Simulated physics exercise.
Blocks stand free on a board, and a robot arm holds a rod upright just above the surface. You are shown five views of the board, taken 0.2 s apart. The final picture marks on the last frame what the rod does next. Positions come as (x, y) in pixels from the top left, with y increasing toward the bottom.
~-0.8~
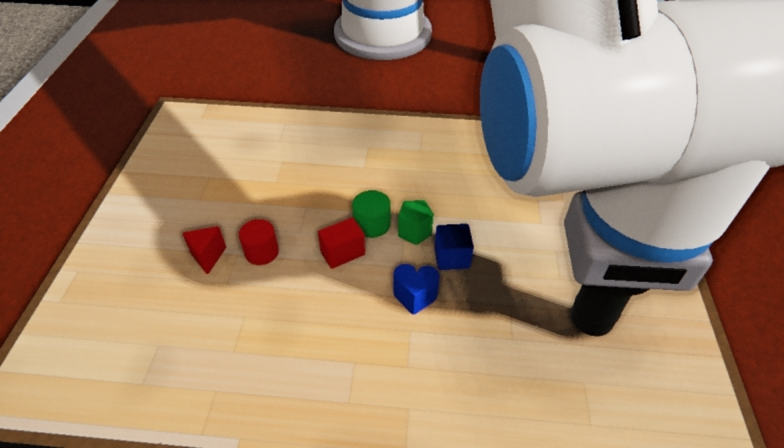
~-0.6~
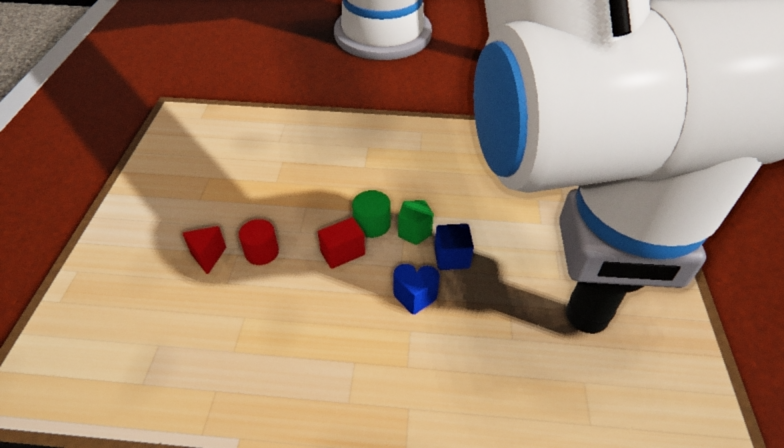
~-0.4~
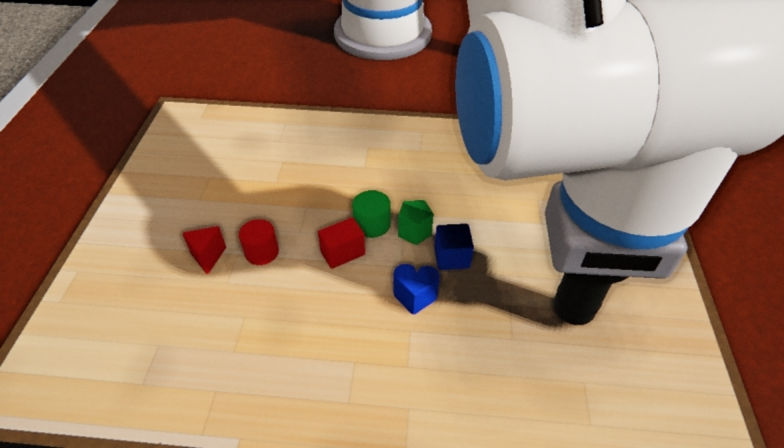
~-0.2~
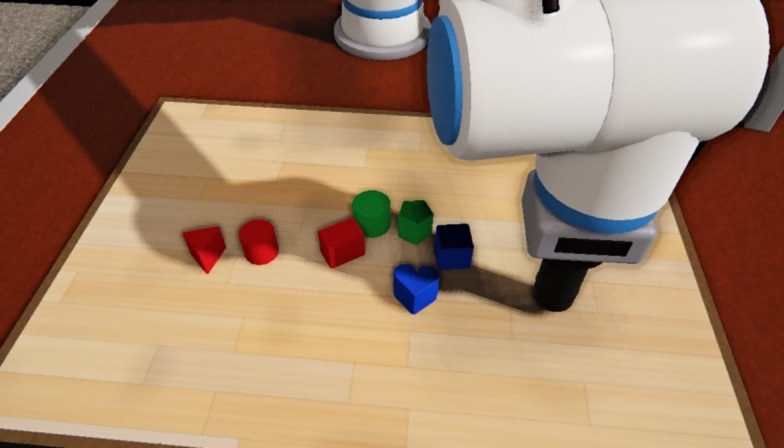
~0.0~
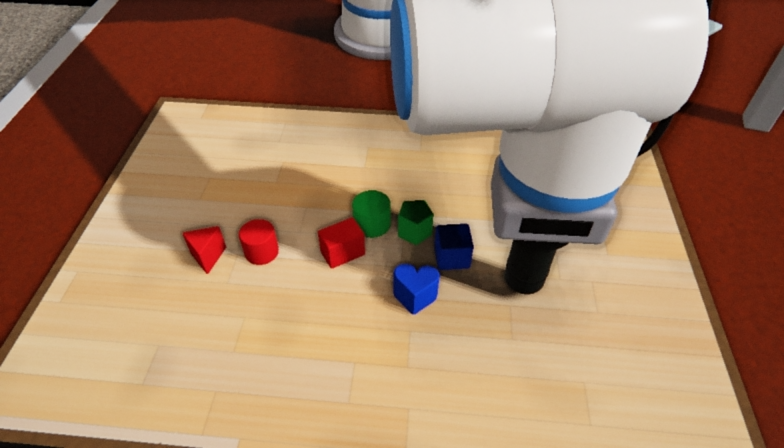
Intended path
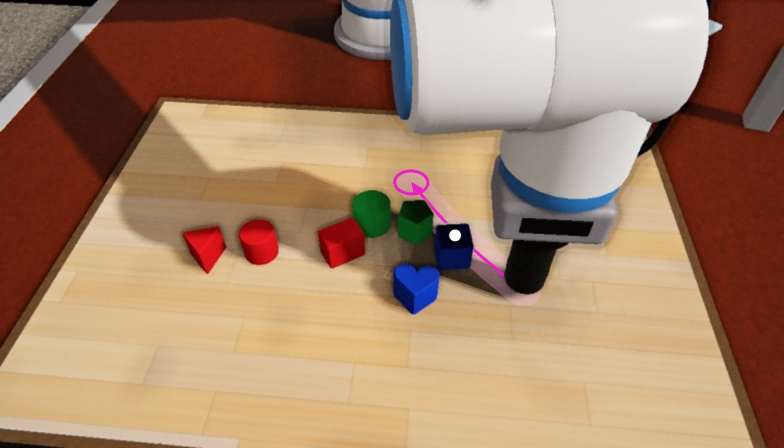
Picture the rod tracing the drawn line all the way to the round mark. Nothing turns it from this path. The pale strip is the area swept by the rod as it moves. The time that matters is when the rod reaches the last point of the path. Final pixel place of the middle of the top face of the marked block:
The top centre is at (433, 229).
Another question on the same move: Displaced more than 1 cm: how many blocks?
A single block is moved.
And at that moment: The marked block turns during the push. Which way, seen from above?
Twists anticlockwise.
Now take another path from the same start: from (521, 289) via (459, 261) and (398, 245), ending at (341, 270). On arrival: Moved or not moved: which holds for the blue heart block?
Its place stays the same.
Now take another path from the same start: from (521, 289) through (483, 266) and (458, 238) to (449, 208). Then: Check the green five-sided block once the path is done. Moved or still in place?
Once the path is done, it is somewhere new.
The drawn path runs from (521, 289) by way of (457, 234) to (411, 182); the dot is on the blue square block.
What follows on the original path. One third of the way, rod at (477, 241); blue square block at (443, 232).
Two thirds of the way, rod at (440, 205); blue square block at (433, 229), turned 30° anticlockwise.
At the end, rod at (412, 172); green five-sided block not moved; blue square block at (433, 229), turned 30° anticlockwise.
